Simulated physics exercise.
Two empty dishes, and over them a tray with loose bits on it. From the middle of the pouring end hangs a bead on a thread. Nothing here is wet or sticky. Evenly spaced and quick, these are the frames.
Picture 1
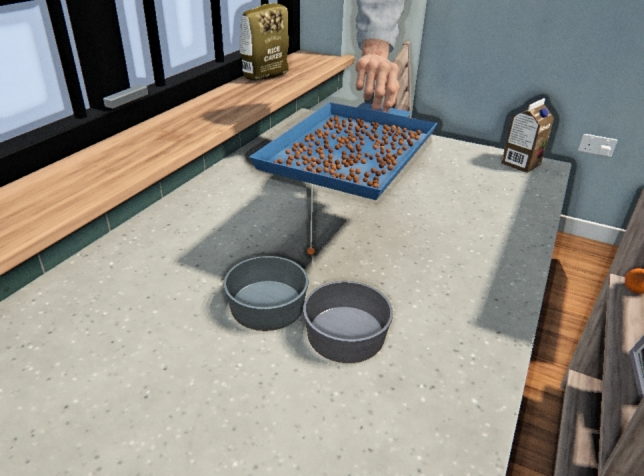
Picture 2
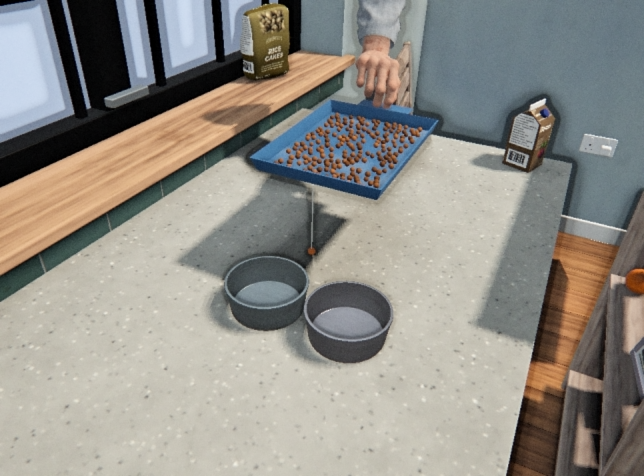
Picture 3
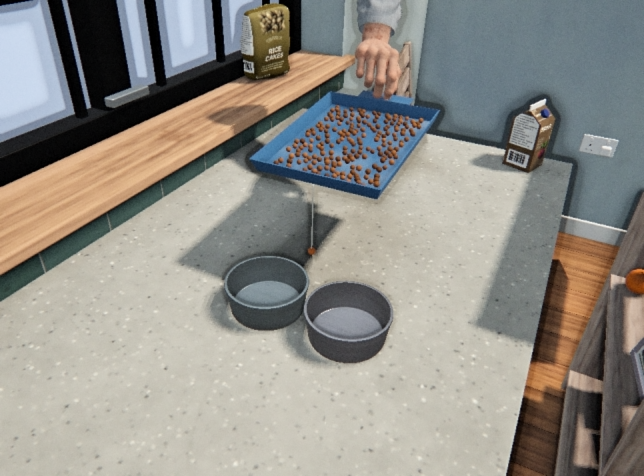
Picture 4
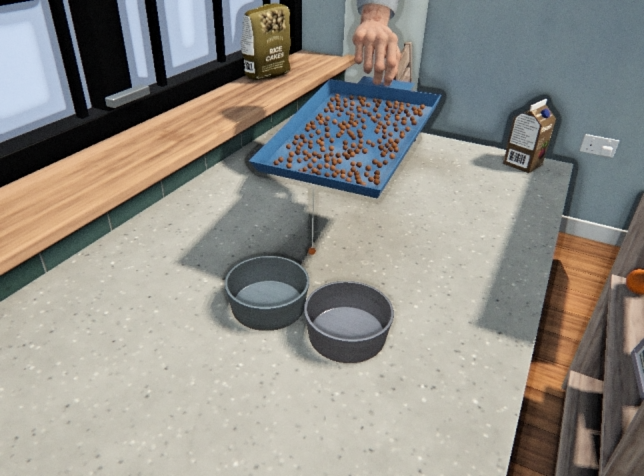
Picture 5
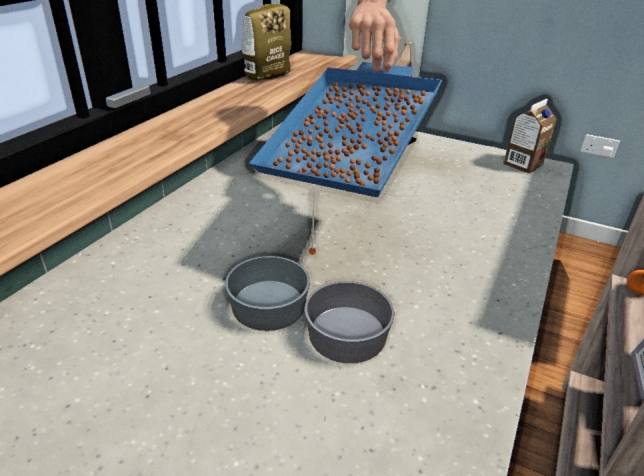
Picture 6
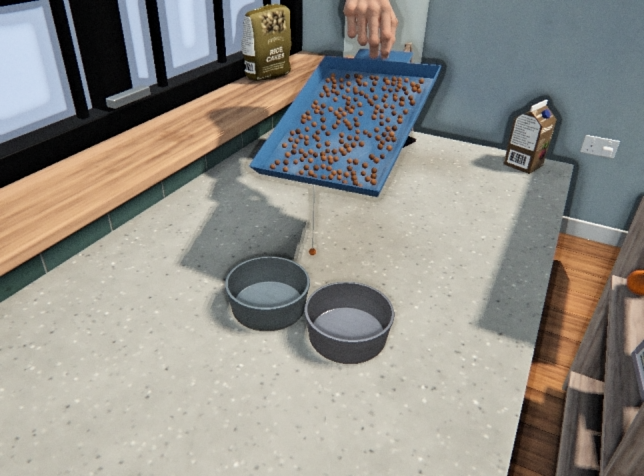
A blue tray scattered with small brown balls is held by a hand above a pale speckled counter, seen from above in a kitchen with blue-grey walls. Two empty dark grey dishes sit below it, a bead hangs on a thread, and a bag and a carton stand behind. The hand steadily raises the tray's far end, tilting it towards the near side, while the camera stays still.
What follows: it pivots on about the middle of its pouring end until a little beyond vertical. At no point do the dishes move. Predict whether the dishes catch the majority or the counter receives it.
The dishes catch the majority.
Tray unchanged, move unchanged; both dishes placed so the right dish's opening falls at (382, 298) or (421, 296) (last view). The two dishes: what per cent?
You'd end up with around 50 per cent and then around 10 per cent.
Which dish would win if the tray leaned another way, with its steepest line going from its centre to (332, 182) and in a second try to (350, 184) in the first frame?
For the first slope the righthand dish, for the second the righthand dish.
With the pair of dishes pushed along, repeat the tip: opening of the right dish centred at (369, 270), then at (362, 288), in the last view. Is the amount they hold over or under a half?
Result - try one, below the halfway mark; try two, past the halfway mark.
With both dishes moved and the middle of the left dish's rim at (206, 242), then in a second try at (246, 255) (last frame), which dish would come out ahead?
Taking the places in turn, it's the right side and then the left side.
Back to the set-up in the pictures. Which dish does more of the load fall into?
The one at left wins.
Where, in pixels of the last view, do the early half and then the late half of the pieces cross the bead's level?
The first part passes (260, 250); everything after passes (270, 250).
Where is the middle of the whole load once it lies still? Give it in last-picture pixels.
Once it all stops, the middle lies near (257, 297).
Just after the last frame, tray tipped steeply; the larger part on the tray; just a few in the left dish; roughly a quarter in the air.
A moment on, tray tipped past a quarter turn; just a few on the tray; just a few in the right dish; roughly half in the left dish; roughly a quarter outside both; roughly a quarter in the air.
Further on, tray tipped past a quarter turn; about a tenth in the right dish; roughly two thirds in the left dish; roughly a third outside both.
When it is over, tray tipped past a quarter turn; about a tenth in the right dish; roughly two thirds in the left dish; roughly a third outside both.
